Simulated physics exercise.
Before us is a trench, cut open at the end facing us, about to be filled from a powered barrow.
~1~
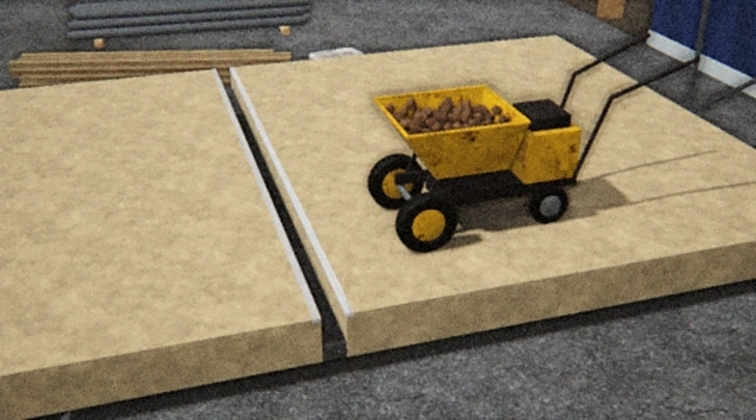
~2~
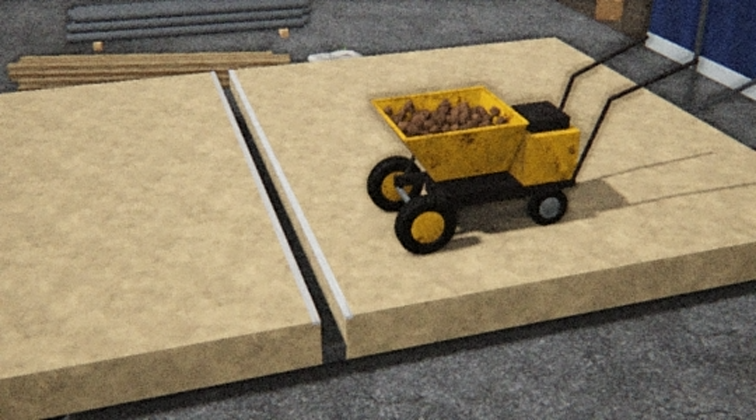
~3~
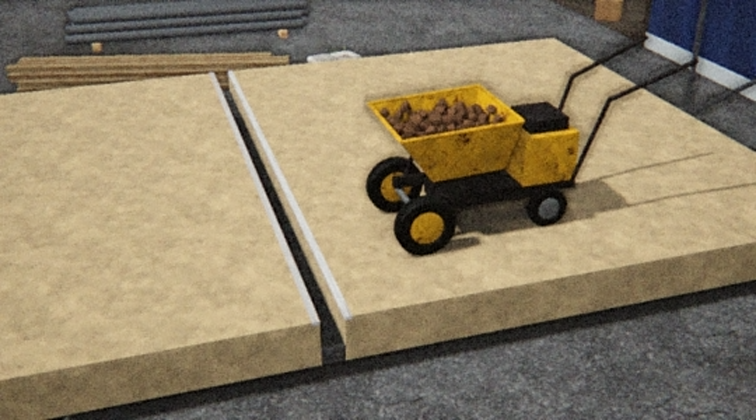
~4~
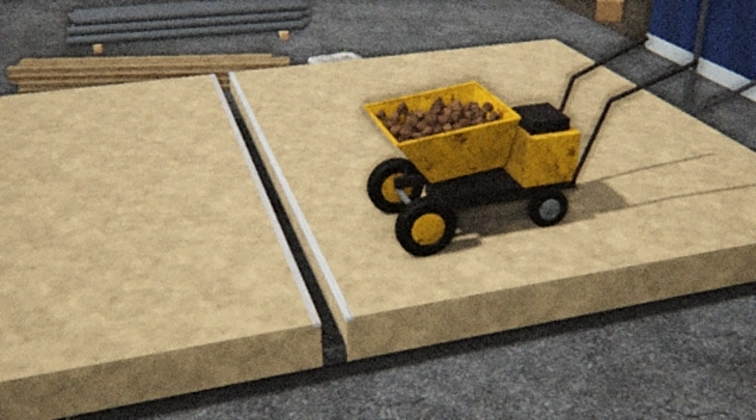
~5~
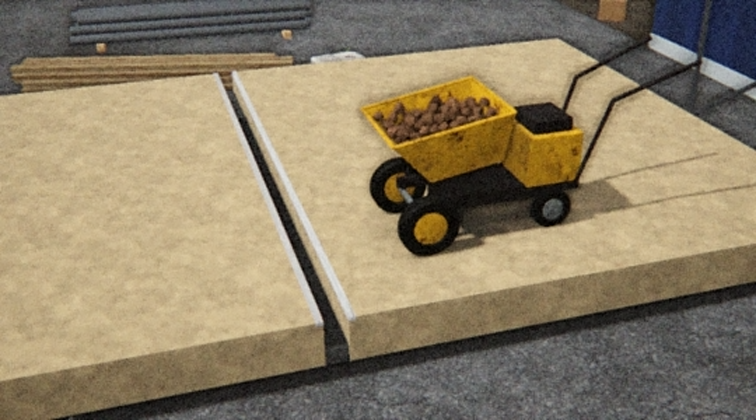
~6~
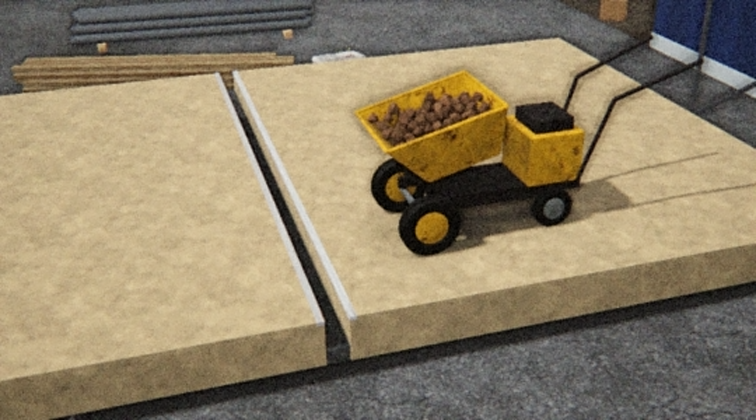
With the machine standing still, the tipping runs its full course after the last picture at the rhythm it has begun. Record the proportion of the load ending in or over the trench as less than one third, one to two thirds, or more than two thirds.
The share in the trench is a third or more but not above two thirds.
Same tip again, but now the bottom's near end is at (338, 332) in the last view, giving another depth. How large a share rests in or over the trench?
About 30 %.
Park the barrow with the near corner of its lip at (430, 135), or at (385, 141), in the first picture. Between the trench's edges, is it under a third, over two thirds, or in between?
First: Between a third and two thirds; second: Under a third.
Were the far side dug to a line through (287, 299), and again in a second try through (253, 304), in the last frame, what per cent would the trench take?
You'd get 80 % in the first case and 100 % in the second.
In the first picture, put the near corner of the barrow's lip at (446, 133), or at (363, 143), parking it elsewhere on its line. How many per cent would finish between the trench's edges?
Roughly 40 per cent at the first spot and 0 per cent at the second.
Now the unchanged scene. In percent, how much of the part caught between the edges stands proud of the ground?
I'd say around 40 percent.
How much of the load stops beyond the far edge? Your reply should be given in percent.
Estimate: Some 40 percent.
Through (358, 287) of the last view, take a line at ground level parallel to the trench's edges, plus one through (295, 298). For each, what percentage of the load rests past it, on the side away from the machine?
Roughly 90 and 30 %.
Shortly afterwards, skip tipped steeply; the whole lot in the skip.
Next, skip tipped right over; the bulk in the skip; a little in or heaped over the trench; only a few beyond it; a little falling.
Some moments later, skip tipped right over; near a quarter in the skip; only a few short of the trench; near half in or heaped over the trench; near a third beyond it.
In the end, skip tipped right over; a little in the skip; a little short of the trench; near half in or heaped over the trench; near a third beyond it.
